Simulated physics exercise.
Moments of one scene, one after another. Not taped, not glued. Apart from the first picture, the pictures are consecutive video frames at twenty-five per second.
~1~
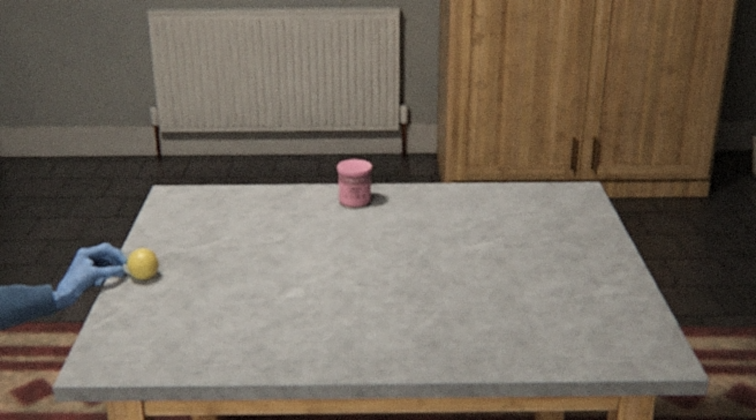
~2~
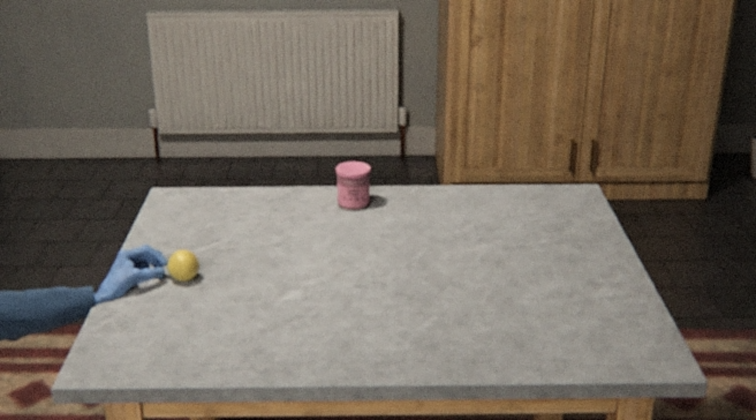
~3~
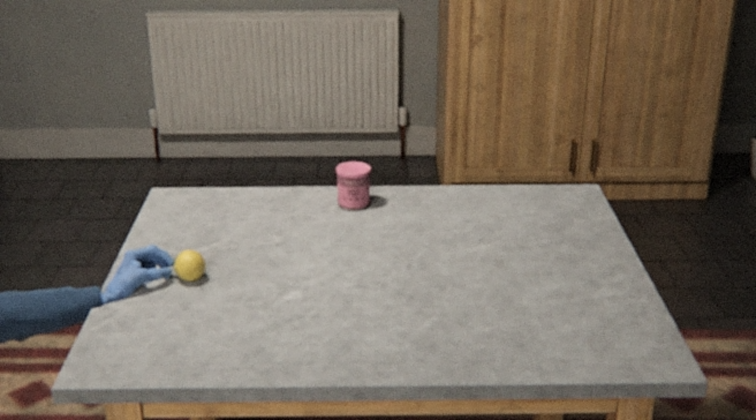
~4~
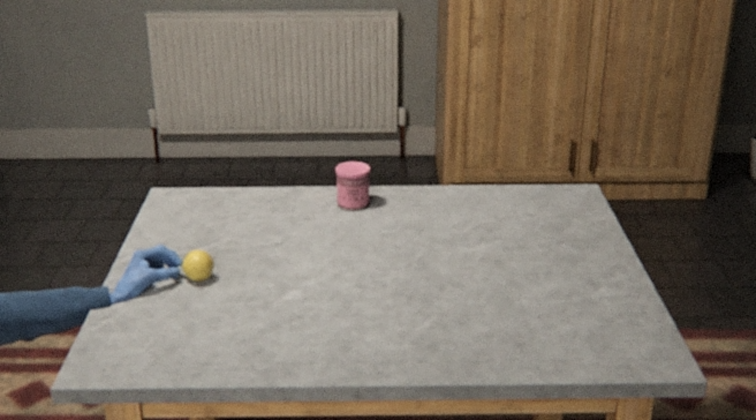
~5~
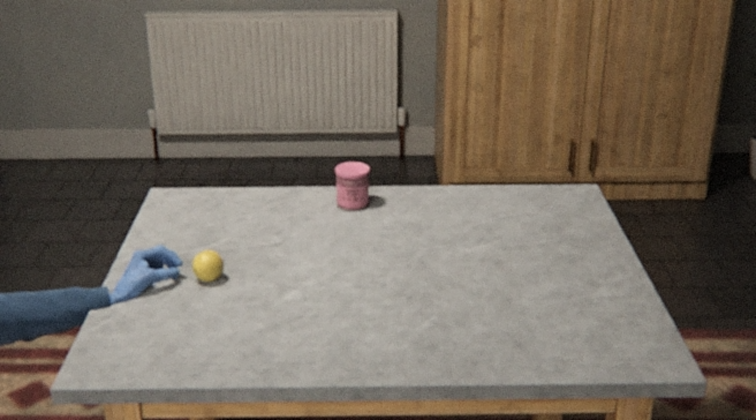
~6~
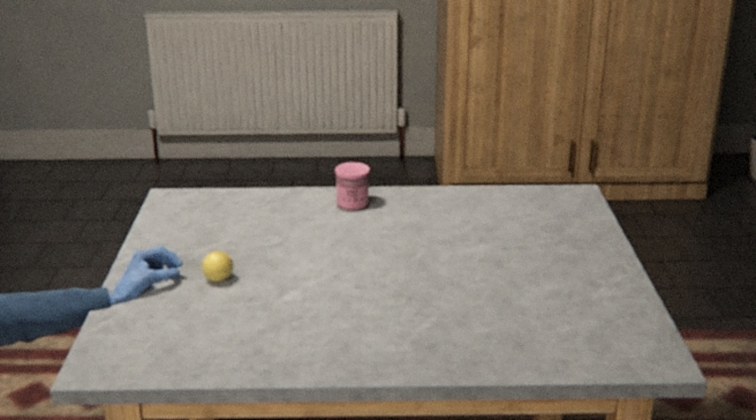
At first, a blue-gloved hand at the left side of a grey table touches a yellow lemon, with a pink tub standing near the back edge. The hand pushes the lemon to the right, then stays behind with fingers curled as the lemon rolls a short way farther right.
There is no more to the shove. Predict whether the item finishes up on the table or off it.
On the table.
Then, 0.20 s later than the last frame, yellow lemon moved well along near (261, 266).
Then, 0.60 s later than the last frame, yellow lemon moved well along near (325, 265).
When it is over, moved from the start, yellow lemon. End places, in pixels of the last picture, yellow lemon near (362, 265).
